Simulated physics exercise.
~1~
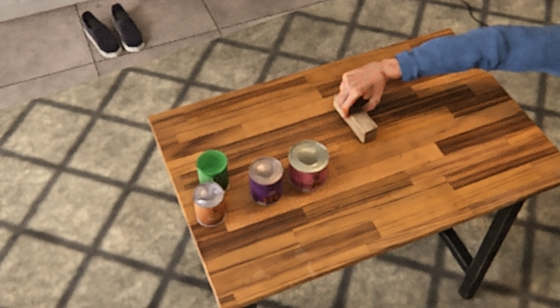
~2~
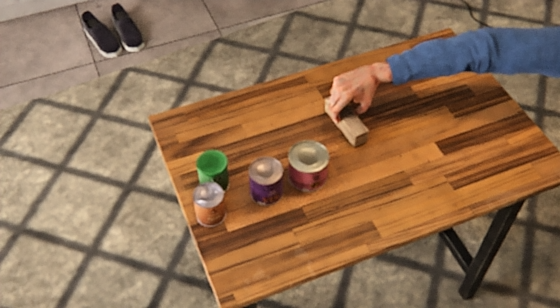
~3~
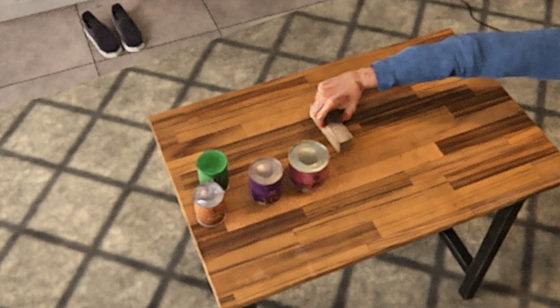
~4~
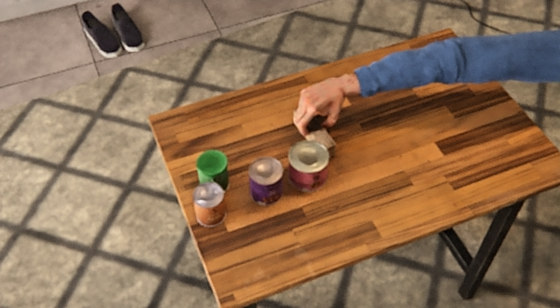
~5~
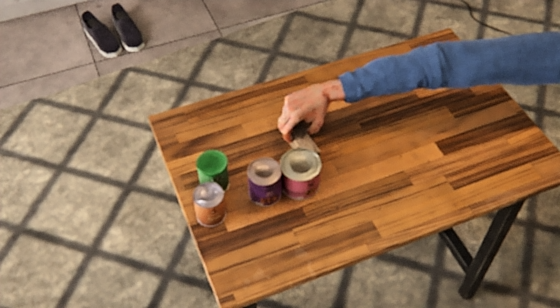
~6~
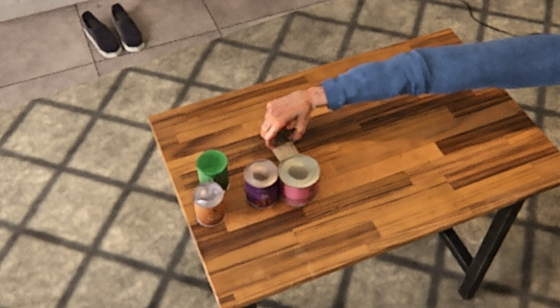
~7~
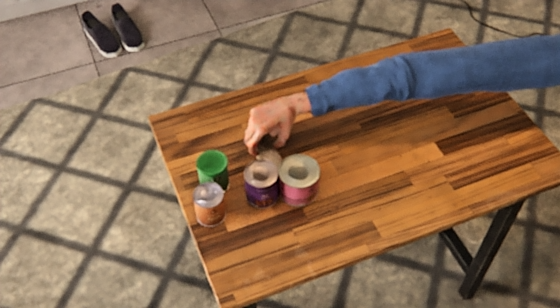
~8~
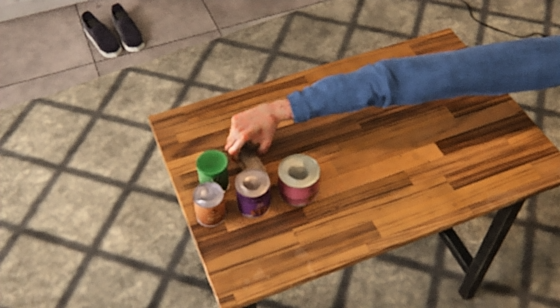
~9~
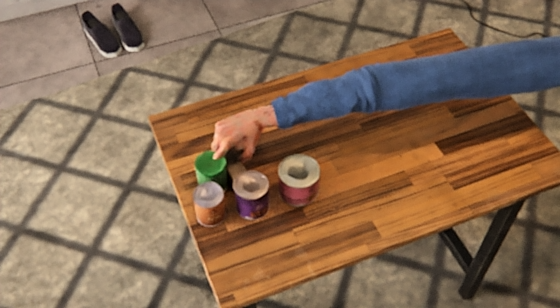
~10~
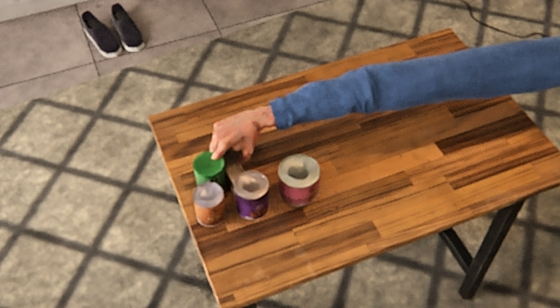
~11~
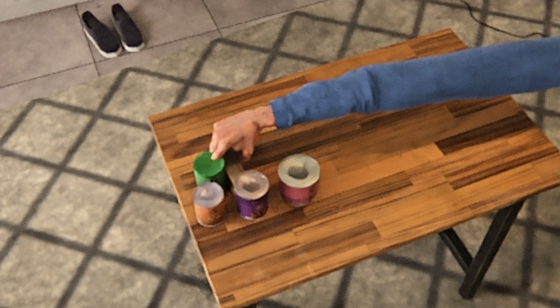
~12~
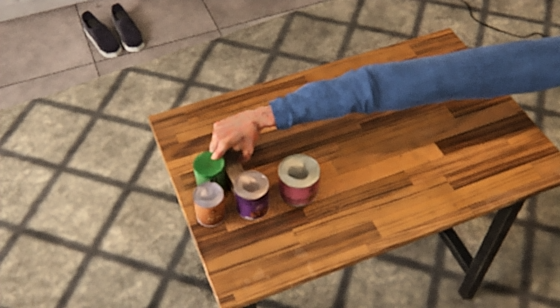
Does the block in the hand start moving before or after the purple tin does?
The block starts moving before the purple tin. It is already sliding left across the table while the tin stands still, and the tin shifts only later.
